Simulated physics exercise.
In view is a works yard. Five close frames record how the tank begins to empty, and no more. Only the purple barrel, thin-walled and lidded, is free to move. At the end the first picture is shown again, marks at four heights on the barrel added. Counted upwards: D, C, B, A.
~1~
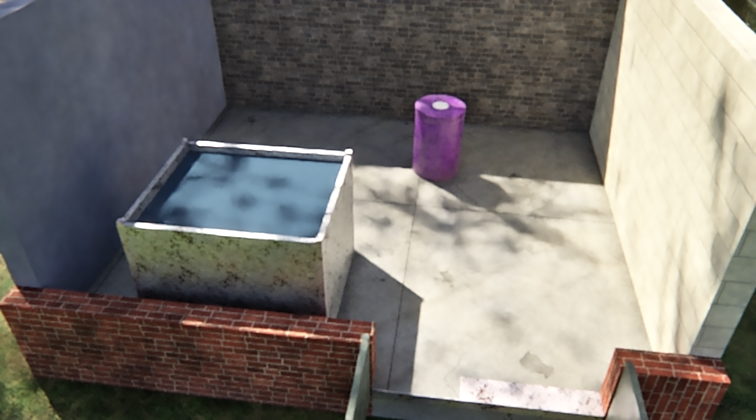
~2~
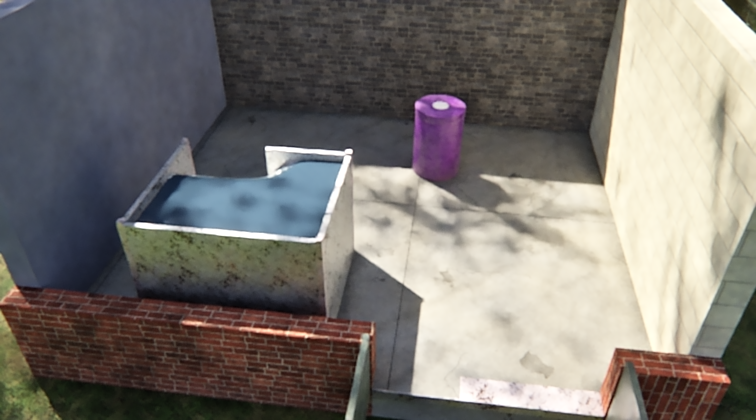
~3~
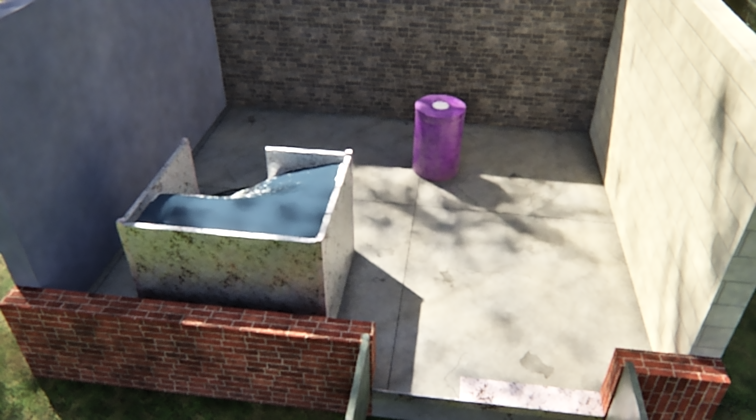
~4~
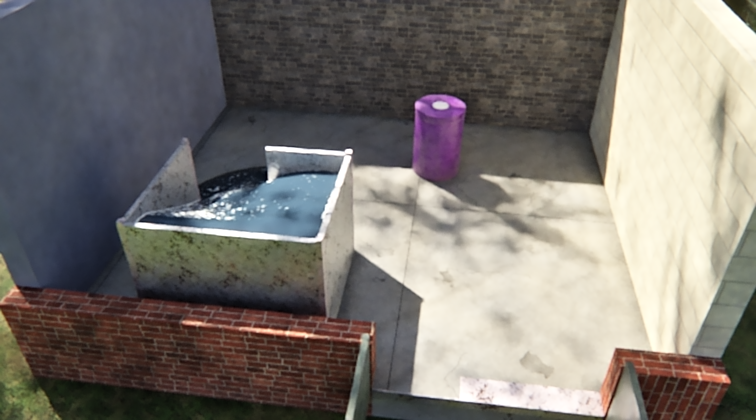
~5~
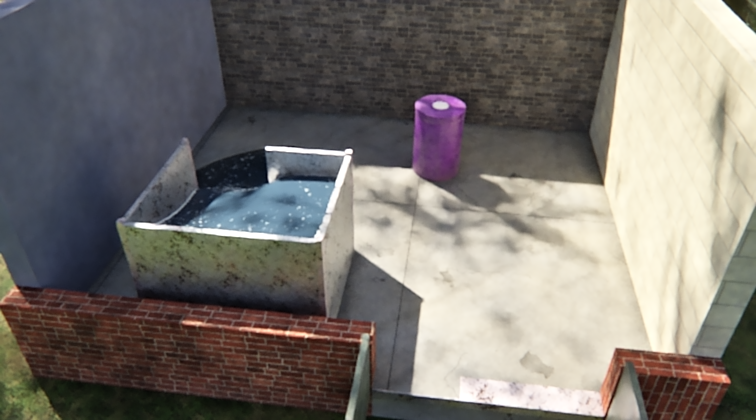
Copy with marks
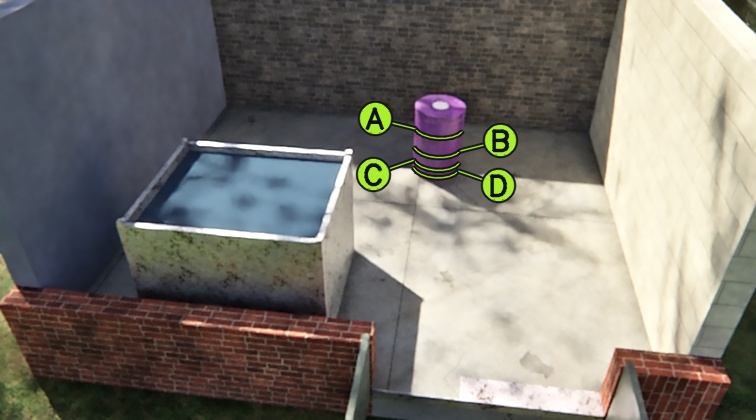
In a walled works yard, a square tank stands full of water near a purple barrel. A gap opens in the tank's back wall, and the water dips there, then sloshes and breaks into flecks of spray as its level drops inside, while the barrel stays still.
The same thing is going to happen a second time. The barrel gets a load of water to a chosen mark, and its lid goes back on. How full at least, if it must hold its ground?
Go for B.
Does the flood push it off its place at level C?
Yes, that goes wrong.
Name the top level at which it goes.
That would be C.
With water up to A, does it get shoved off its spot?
No, not at all.
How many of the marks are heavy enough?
Two.
On the marked copy, A at (437, 138); B at (436, 157); C at (435, 170); D at (434, 177); from the bottom up D, C, B, A.
If A is chosen, it does not move.
If B is chosen, it shifts by a finger or two and stays.
If C is chosen, it is pushed about its own width away.
If D is chosen, it is pushed about 5 times its own width away.
